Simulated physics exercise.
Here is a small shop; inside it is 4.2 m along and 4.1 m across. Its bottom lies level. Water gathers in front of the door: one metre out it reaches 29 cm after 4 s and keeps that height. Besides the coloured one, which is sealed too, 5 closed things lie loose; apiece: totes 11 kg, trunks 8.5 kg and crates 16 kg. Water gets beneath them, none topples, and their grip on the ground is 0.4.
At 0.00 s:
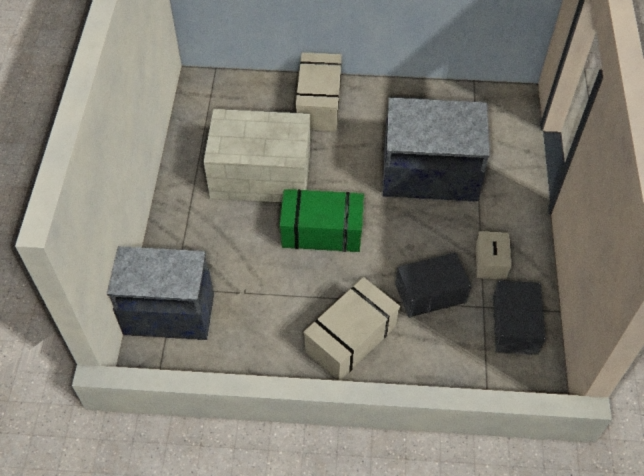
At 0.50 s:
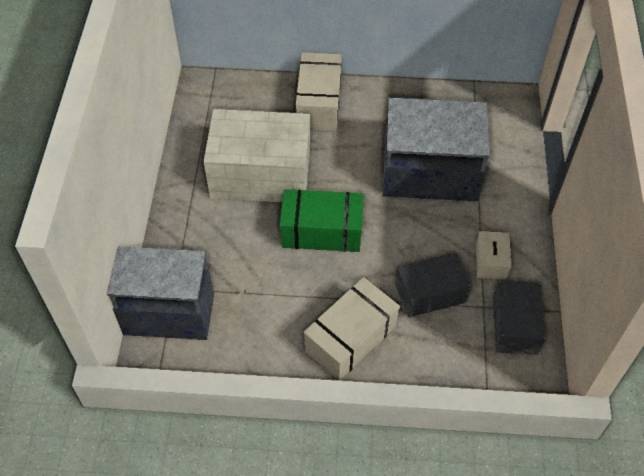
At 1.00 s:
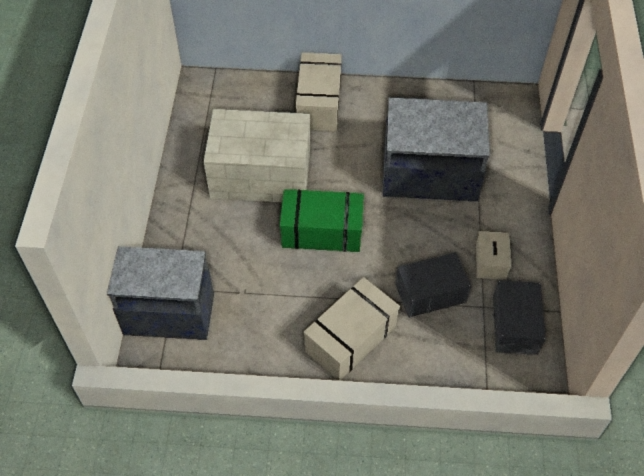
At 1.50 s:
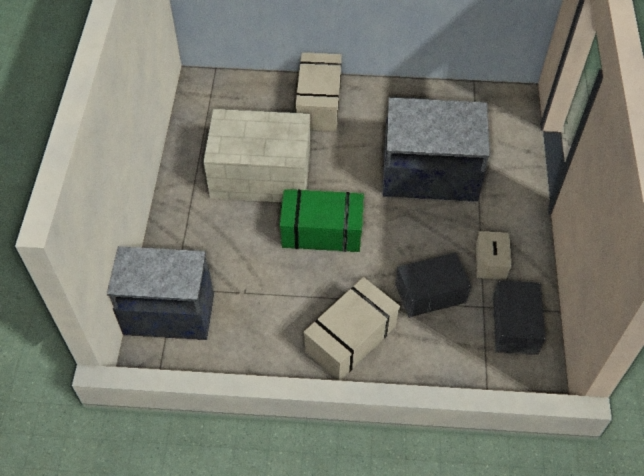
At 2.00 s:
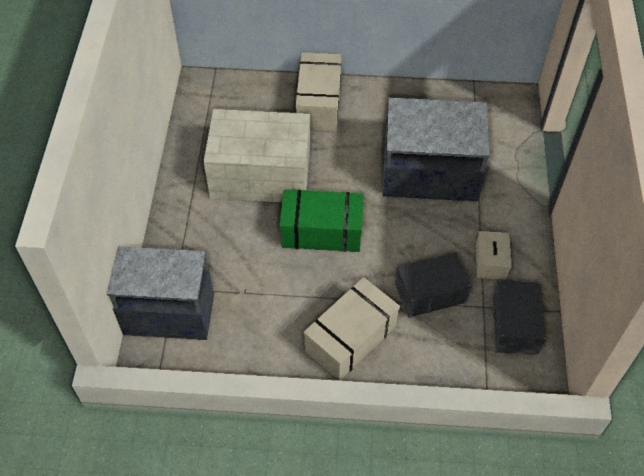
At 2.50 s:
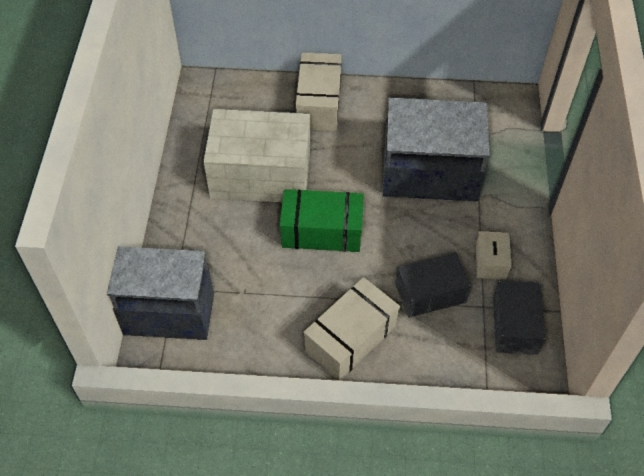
Water spreading over the ground outside a small walled room, then creeping through the doorway as the green trunk and boxes stay still.
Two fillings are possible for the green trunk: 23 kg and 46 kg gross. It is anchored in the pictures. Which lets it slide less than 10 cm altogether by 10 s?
For it, only the larger load is enough.
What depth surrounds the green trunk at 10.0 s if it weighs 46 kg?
Roughly 9 cm.
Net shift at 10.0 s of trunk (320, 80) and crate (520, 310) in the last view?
In turn: 200 cm, 200 cm.
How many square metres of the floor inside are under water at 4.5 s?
Some 6.0 m2.
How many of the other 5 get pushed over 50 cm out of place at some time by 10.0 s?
5 of them.
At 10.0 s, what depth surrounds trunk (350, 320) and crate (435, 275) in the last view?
About 14 and 15 cm.
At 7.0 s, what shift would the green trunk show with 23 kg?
About 0 cm.
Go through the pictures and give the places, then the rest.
In the first picture, the green trunk at (322, 209) rests on the ground; 0.0 m2 under water; 0 of 6 have shifted.
In the second picture, the green trunk at (322, 209), on the bottom; 0.0 m2 under water; 0 of 6 have shifted.
In the third picture, the green trunk at (322, 209), on the bottom; 0.0 m2 under water; 0 of 6 have shifted.
In the fourth picture, the green trunk at (322, 209) rests on the ground; 0.0 m2 under water; 0 of 6 have shifted.
In the fifth picture, the green trunk at (322, 209) rests on the ground; 0.2 m2 under water; 0 of 6 have shifted.
In the sixth picture, the green trunk at (322, 209) rests on the ground; water covers 0.7 m2; 0 of 6 have shifted.
After 3.5 s the green trunk would be 0 cm from its start with 23 kg and 0 cm from its start with 46 kg; 0 cm of water round it then.
After 4.5 s the green trunk would be 0 cm from its start with 23 kg and 0 cm from its start with 46 kg; 1 cm of water round it then.
After 7.0 s the green trunk would be 0 cm from its start with 23 kg and 0 cm from its start with 46 kg; 2 cm of water round it then.
After 10.0 s the green trunk would be 30 cm from its start with 23 kg and 0 cm from its start with 46 kg; 9 cm of water round it then.
